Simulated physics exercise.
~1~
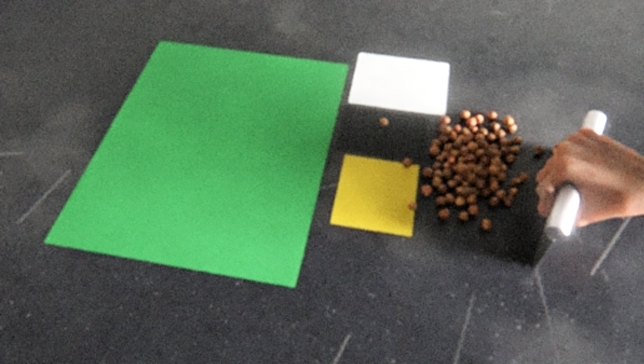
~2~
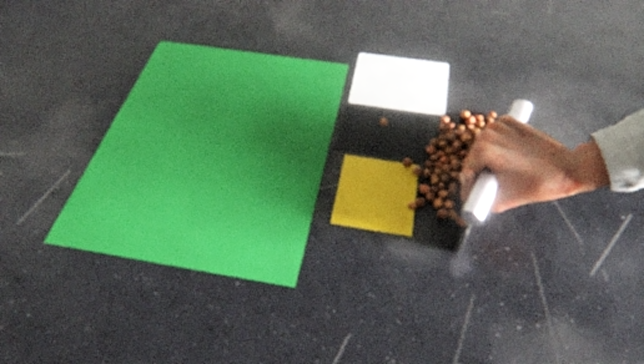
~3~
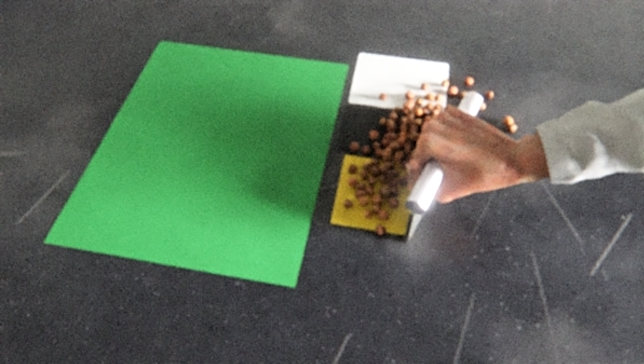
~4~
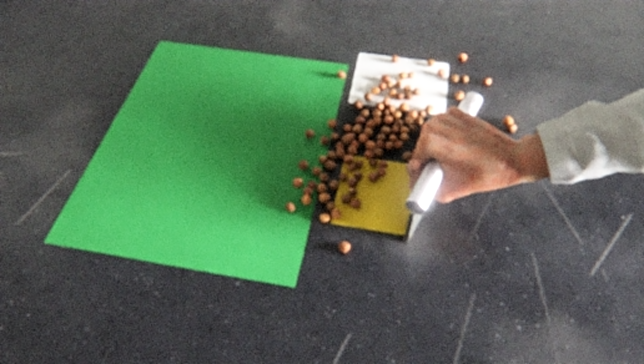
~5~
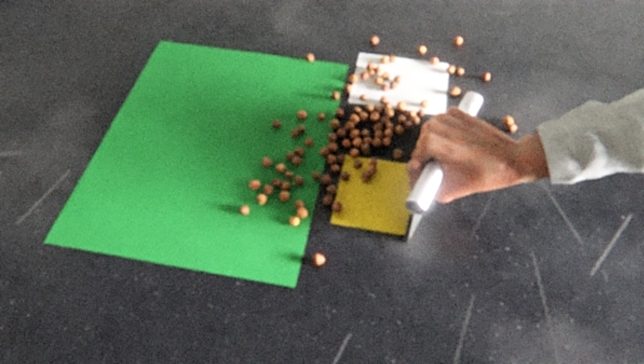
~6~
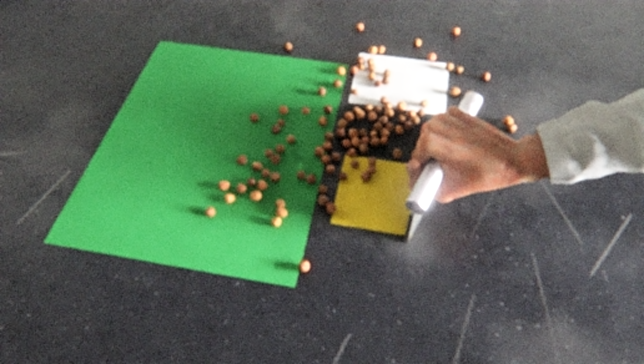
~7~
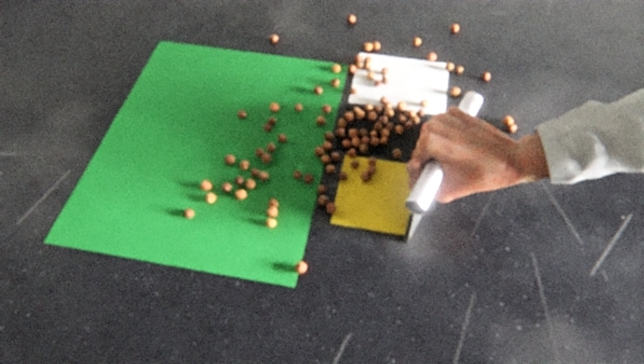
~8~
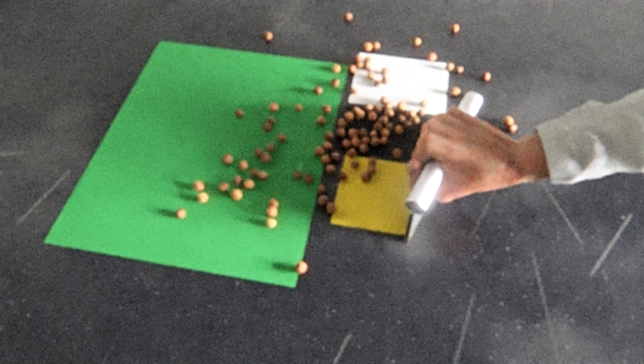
Hand with a white-handled scraper sweeping hazelnuts left across coloured sheets, then stopping as they scatter and settle, many on green.
